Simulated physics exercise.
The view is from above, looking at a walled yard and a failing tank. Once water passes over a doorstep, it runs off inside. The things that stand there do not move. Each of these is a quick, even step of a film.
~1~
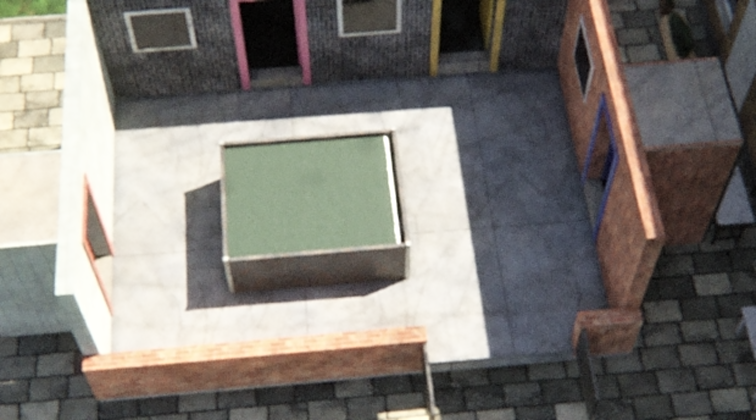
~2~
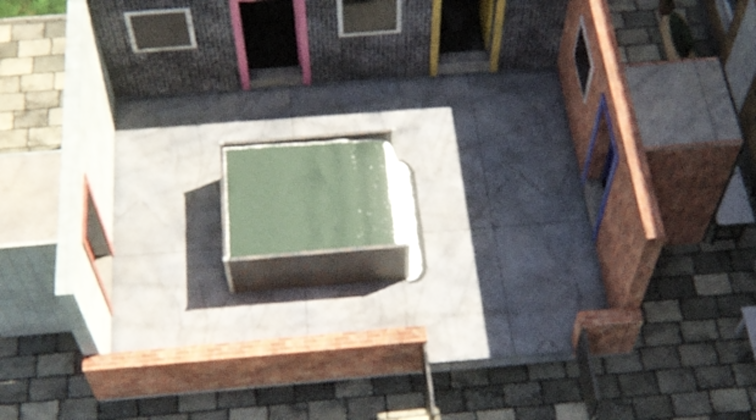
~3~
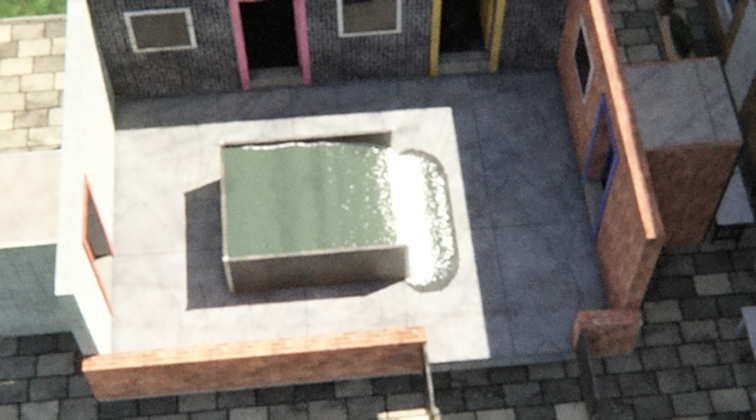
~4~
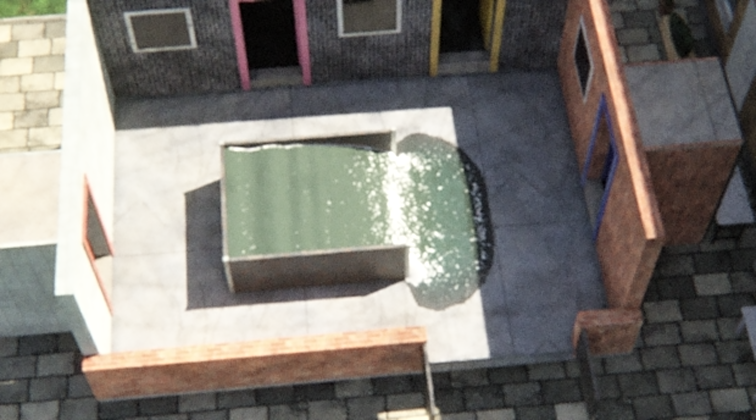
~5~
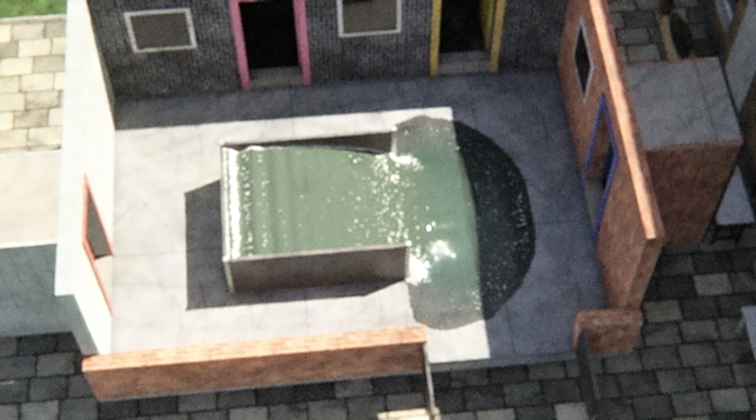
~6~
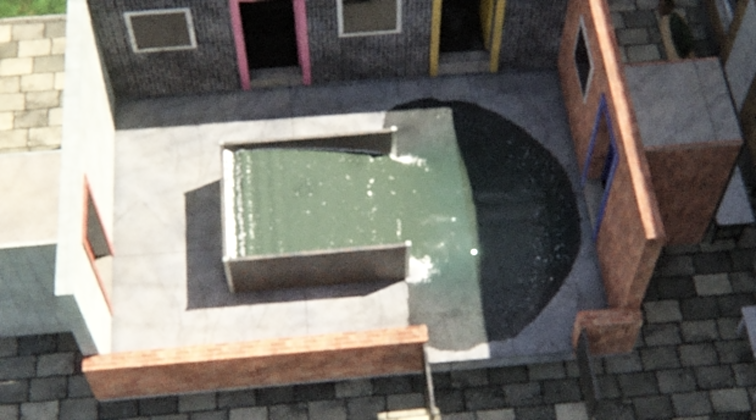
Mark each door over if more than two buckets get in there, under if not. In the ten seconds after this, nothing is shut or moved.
Yellow door - under; blue door - over; red door - under; pink door - under.
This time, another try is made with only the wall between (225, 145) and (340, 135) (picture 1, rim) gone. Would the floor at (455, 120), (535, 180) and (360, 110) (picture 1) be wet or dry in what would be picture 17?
Taking the points in order: Swamped, unwetted and swamped.
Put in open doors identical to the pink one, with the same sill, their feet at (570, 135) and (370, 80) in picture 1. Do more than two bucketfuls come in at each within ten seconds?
So the first tops it, and then the second doesn't reach it.
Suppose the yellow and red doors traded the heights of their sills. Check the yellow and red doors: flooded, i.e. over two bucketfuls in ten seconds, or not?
As it turns out, the yellow one overshoots and the red one keeps within bounds.
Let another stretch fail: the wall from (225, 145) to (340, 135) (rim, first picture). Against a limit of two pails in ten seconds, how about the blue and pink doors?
The blue door falls short, the pink door exceeds the limit.
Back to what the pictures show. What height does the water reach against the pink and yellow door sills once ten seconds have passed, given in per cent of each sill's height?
I reckon it's around 50 and then 30 per cent.
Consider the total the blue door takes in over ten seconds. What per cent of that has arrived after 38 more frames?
Around 100 in a hundred.
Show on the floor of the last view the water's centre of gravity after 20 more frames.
About (469, 200) in the last view.
A moment on, water covers 40 % of the floor; the yellow door wet at the sill, nothing in, the blue door far over two buckets in, the red door not reached, the pink door not reached.
Next, water covers 40 % of the floor; the yellow door wet at the sill, nothing in, the blue door far over two buckets in, the red door not reached, the pink door not reached.
Then, water covers 50 % of the floor; the yellow door wet at the sill, nothing in, the blue door far over two buckets in, the red door not reached, the pink door not reached.
Later, water covers 85 % of the floor; the yellow door wet at the sill, nothing in, the blue door far over two buckets in, the red door wet at the sill, nothing in, the pink door wet at the sill, nothing in.
In the end, water covers 95 % of the floor; the yellow door wet at the sill, nothing in, the blue door far over two buckets in, the red door wet at the sill, nothing in, the pink door wet at the sill, nothing in.
